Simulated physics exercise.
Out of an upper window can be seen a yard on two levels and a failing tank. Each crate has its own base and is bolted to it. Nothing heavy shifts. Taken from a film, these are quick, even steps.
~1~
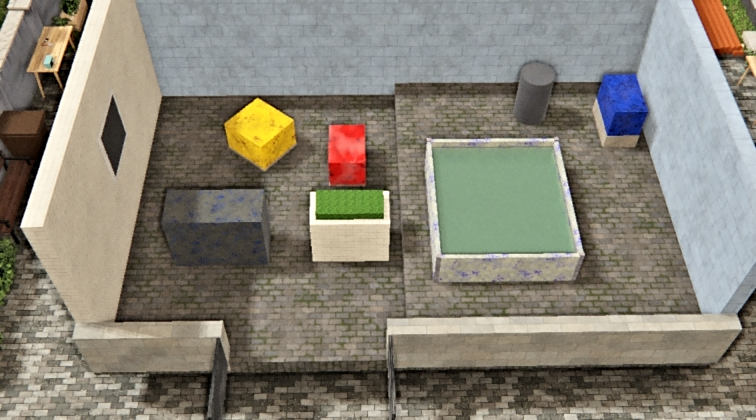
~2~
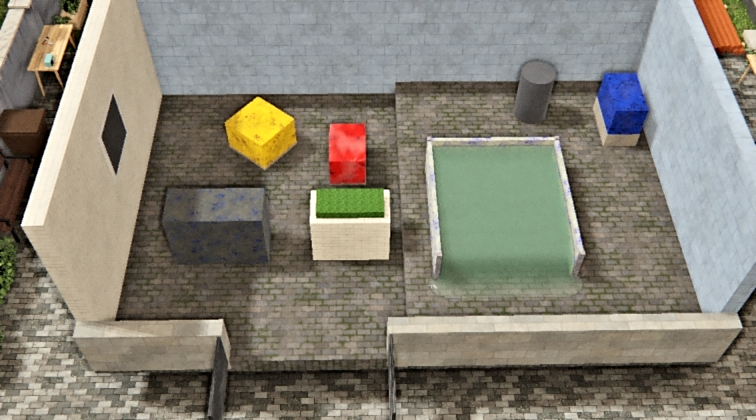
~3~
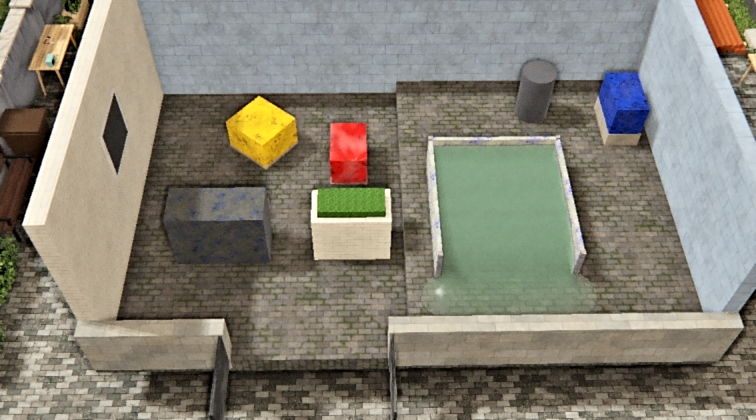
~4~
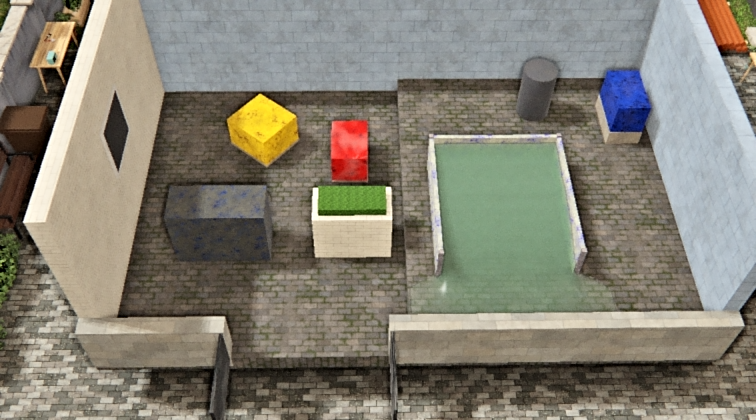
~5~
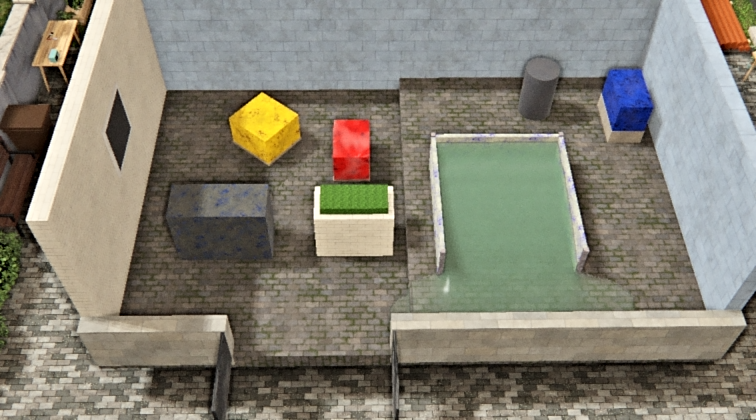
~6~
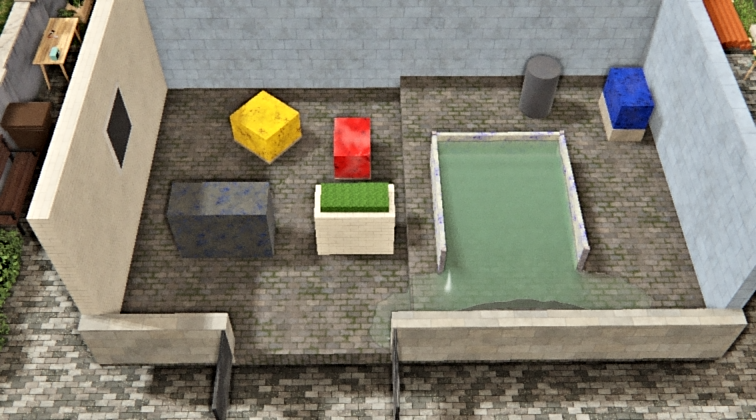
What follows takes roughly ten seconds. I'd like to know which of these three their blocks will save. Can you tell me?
Outcome: The yellow crate is caught by the water; the red crate is caught by the water; the blue crate is safe from the water.
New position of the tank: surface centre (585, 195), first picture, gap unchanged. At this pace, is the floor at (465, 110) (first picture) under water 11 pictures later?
At that spot: Bone-dry.
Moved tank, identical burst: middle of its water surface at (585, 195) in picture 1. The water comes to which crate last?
My pick is the yellow-painted one.
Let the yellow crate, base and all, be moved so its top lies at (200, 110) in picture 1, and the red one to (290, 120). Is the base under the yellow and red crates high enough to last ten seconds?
In short: Yellow ends up wet, red takes water.
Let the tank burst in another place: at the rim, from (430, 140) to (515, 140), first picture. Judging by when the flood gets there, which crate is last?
That would be the crate marked yellow, reached last.
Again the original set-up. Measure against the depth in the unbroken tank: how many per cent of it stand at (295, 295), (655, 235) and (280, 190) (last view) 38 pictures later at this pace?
First spot roughly 4 %, second 12 %, third 2 %.
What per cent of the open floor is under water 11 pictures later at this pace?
Close to 30 %.
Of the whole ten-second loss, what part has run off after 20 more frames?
Result, approximate: 35 per cent.
A moment on, water covers 15 % of the floor; the yellow crate not reached, the red crate not reached, the blue crate not reached.
Next, water covers 30 % of the floor; the yellow crate not reached, the red crate not reached, the blue crate not reached.
Then, water covers 45 % of the floor; the yellow crate water round its plinth, the red crate water round its plinth, the blue crate water round its plinth.
Later, water covers 80 % of the floor; the yellow crate water round its plinth, the red crate water round its plinth, the blue crate water round its plinth.
In the end, water covers 95 % of the floor; the yellow crate was topped, the red crate was topped, the blue crate stayed above the water.
